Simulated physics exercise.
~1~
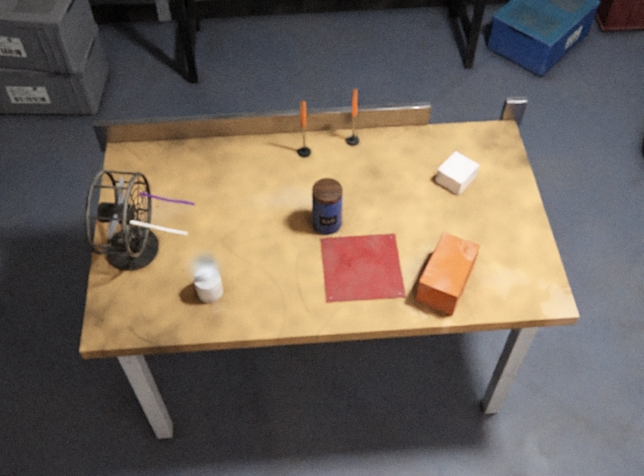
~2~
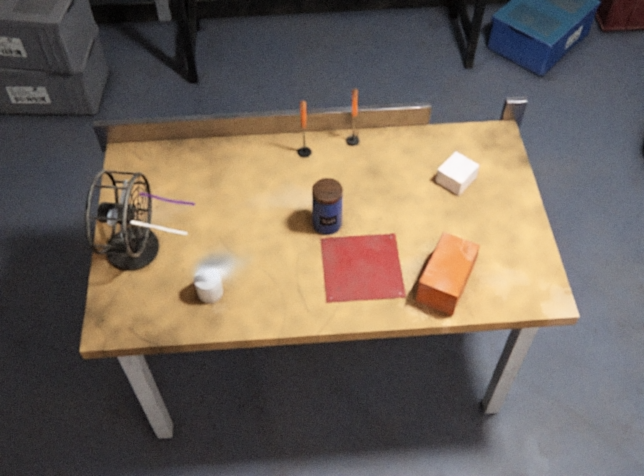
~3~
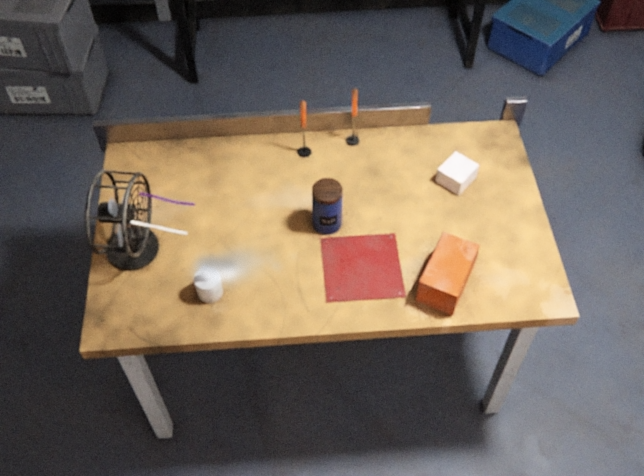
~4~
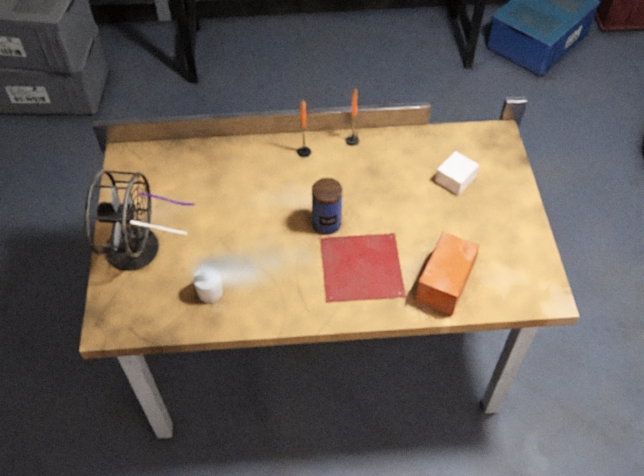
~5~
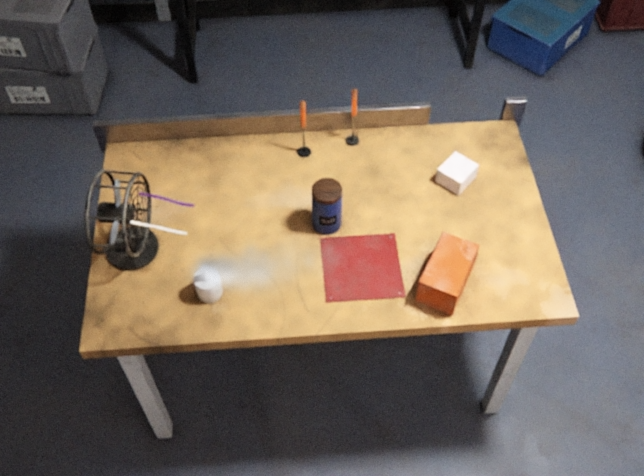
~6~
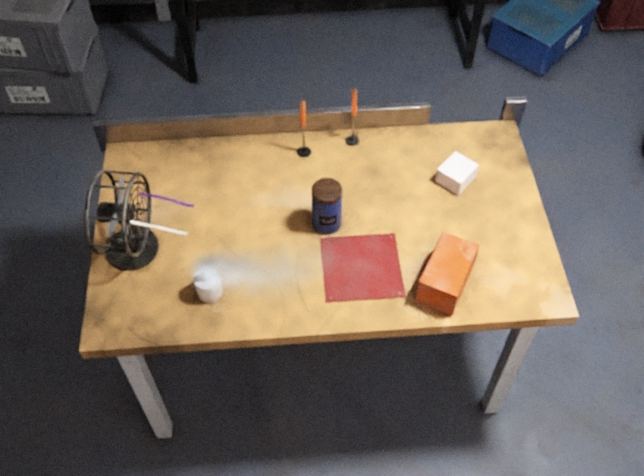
We see a hobby table from above, with a table fan at the left; pale vapour rises from a small white diffuser, then stretches rightward in a thin, lengthening plume toward the red square, while the jar and blocks stay still.
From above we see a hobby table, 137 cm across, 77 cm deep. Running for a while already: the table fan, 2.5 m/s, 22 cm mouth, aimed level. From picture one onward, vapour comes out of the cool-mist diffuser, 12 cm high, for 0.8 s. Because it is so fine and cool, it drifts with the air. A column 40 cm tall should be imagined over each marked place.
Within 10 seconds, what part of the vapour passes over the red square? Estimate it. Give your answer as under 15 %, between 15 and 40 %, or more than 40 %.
My answer: More than 40 %.
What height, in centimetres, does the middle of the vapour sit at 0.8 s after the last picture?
The middle is at about 10 cm above the surface.
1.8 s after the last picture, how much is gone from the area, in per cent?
About 70 % by then.
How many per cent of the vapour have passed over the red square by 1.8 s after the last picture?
Estimate: Around 80 %.
Then, 0.8 s after the last picture, 7 % is gone from the area; 68 % has passed over the red square, and the middle of the rest is near (426, 288).
Then, 1.8 s after the last picture, 68 % is gone from the area; 79 % has passed over the red square, and the middle of the rest is near (567, 335).
Then, 3.8 s after the last picture, 98 % is gone from the area; 79 % has passed over the red square.
Then, 9.8 s after the last picture, 100 % is gone from the area; 80 % has passed over the red square.
